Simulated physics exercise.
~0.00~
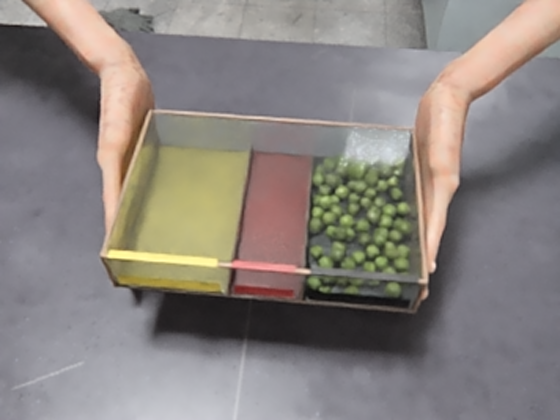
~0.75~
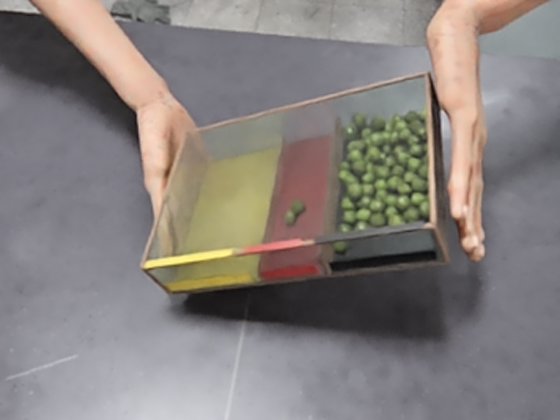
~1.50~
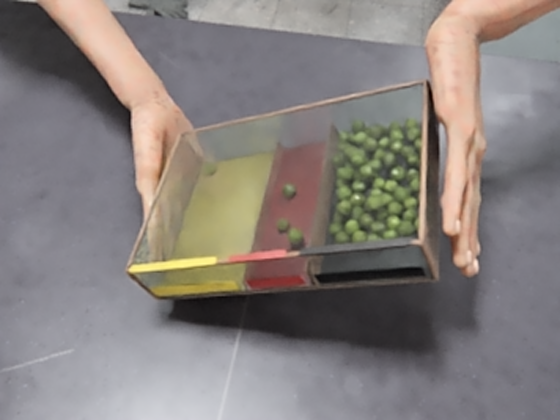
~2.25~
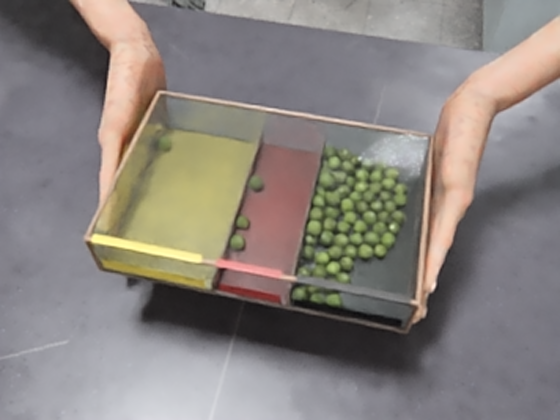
On a dark grey tabletop, hands tilting and levelling a clear-lidded box, most green olives staying in black, a few in red.
